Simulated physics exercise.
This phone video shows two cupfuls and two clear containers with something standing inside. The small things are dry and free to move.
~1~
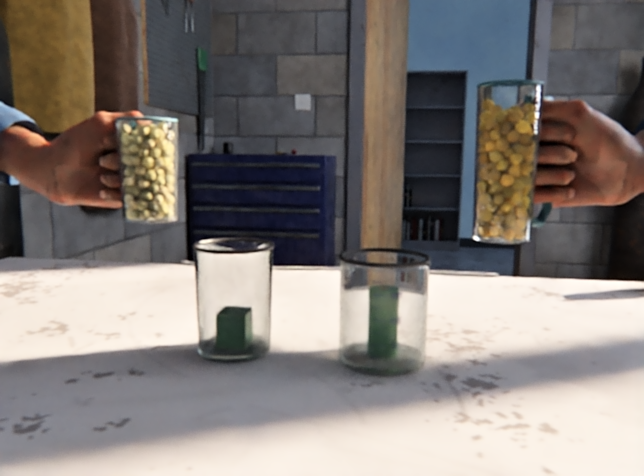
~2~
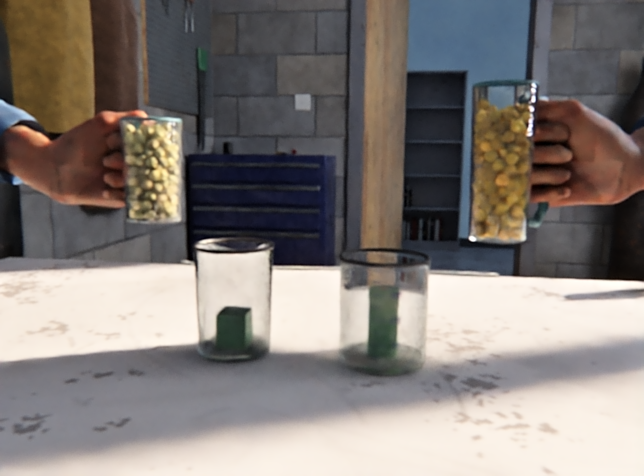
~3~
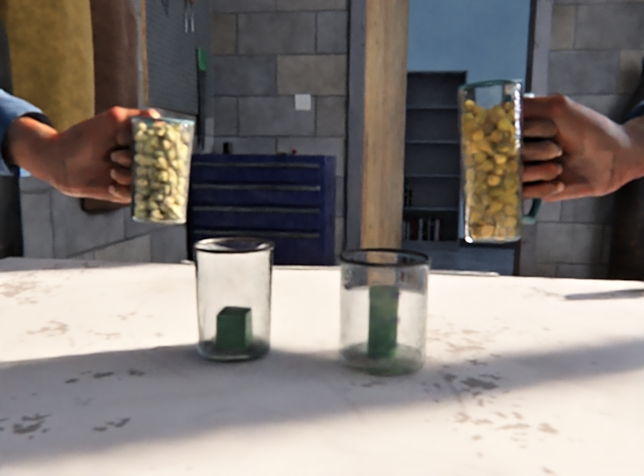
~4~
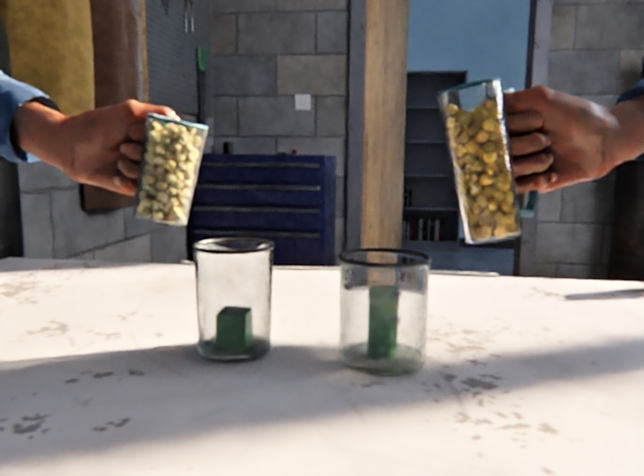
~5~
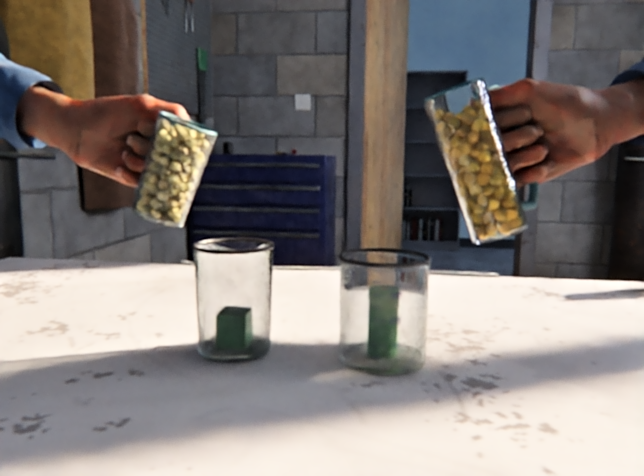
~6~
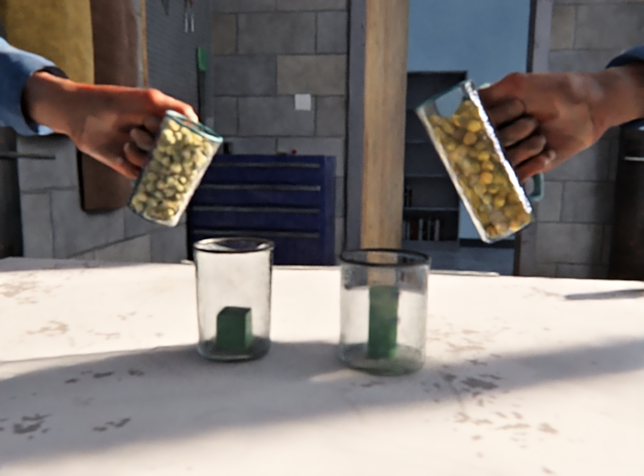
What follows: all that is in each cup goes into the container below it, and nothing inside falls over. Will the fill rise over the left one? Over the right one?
Left: Submerged. Right: Showing.
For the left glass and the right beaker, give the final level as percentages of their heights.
Left 60, right 65, roughly.
Then, 0.68 s later than the last frame, left glass empty, all of its cupful still in the cup; right beaker empty, all of its cupful still in the cup.
Then, 1.28 s later than the last frame, left glass nearly empty, roughly two thirds of its cupful still in the cup; right beaker nearly empty, the larger part of its cupful still in the cup.
Then, 1.79 s later than the last frame, left glass a third full, none of its cupful still in the cup; right beaker half full, none of its cupful still in the cup.
When it is over, left glass two thirds full (surface near (234, 288)), nothing beside it; right beaker two thirds full (surface near (384, 290)), nothing beside it; the left thing is covered; the right thing is still showing.
